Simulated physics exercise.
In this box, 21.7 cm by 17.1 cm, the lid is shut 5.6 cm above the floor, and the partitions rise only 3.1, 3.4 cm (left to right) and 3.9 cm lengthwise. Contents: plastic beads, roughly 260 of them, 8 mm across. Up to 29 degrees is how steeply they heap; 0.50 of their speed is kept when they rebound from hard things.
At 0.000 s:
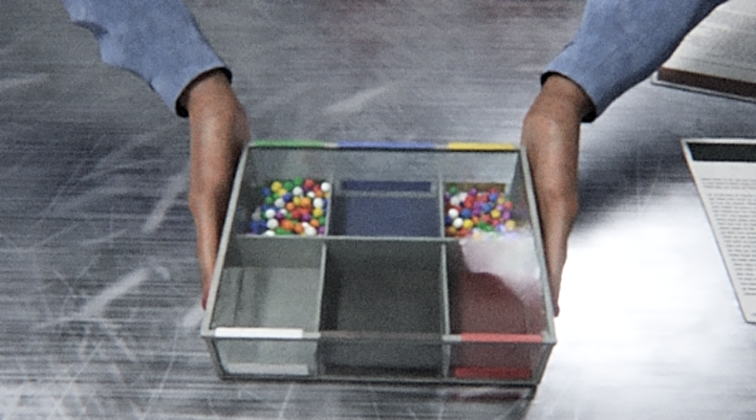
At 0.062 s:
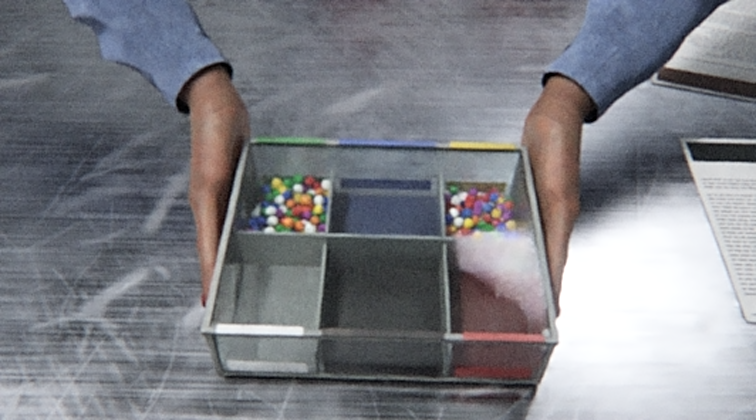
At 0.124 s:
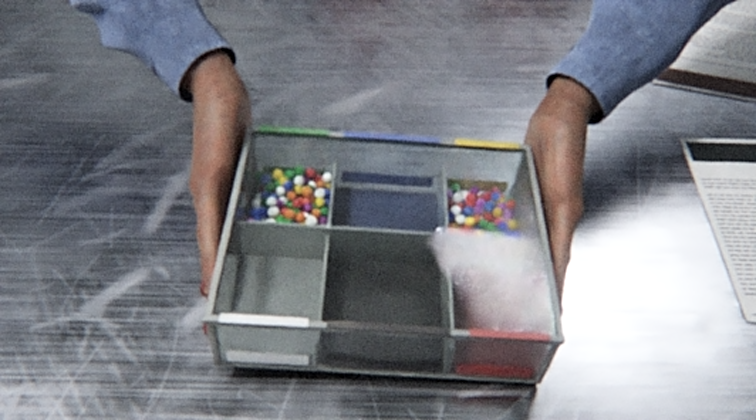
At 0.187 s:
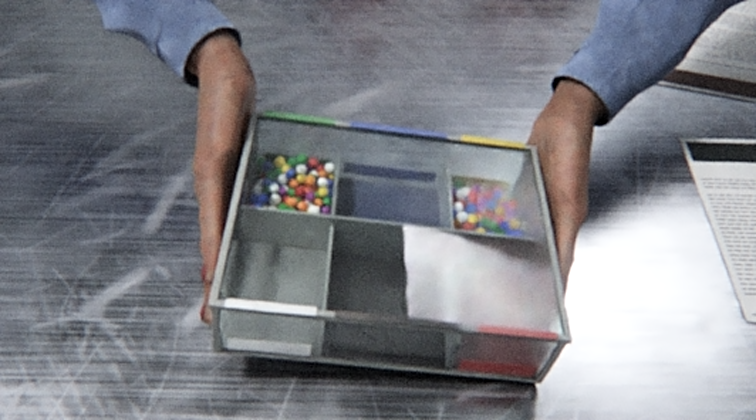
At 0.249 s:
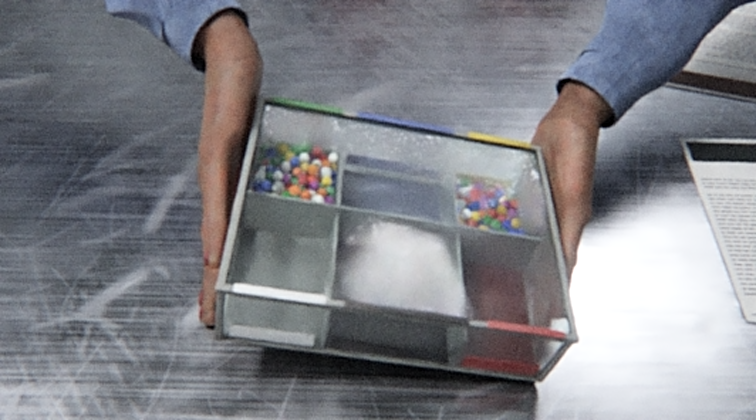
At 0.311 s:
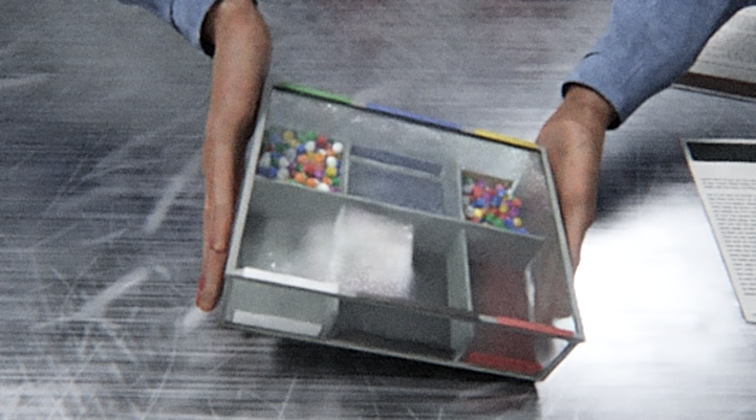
Two hands tilt a clear box of beads rightward as a white patch drifts left.
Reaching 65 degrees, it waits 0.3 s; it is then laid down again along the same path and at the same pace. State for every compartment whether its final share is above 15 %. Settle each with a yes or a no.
For red, no; for blue, no; for green, yes; for yellow, yes; for white, no; for black, no.
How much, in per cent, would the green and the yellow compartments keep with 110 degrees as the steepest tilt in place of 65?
Green 0 %, yellow 90 %.
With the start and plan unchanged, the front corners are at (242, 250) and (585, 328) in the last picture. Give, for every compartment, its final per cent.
Final shares: Red 0%, blue 5%, green 50%, yellow 40%, white 0%, black 0%.
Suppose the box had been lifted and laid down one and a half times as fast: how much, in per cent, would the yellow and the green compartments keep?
Yellow = 45 %; green = 50 %.
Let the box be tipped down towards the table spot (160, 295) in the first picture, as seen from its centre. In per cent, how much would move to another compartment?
Roughly 0 percent of them.
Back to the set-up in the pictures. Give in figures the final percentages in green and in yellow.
Green: 55; yellow: 40.
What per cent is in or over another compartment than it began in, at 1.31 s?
0 percent.
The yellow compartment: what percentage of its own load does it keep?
That comes out at about 100 percent.
Then, at 1.31 s, tilt 65 degrees; green 55 %, yellow 40 %.
After 1.97 s, tilt 32 degrees; blue 5 %, green 55 %, yellow 40 %.
After 2.67 s, tilt 0 degrees; blue 5 %, green 55 %, yellow 40 %.
In the end, at 3.5 s, red 0 %, blue 5 %, green 55 %, yellow 40 %, white 0 %, black 0 %.
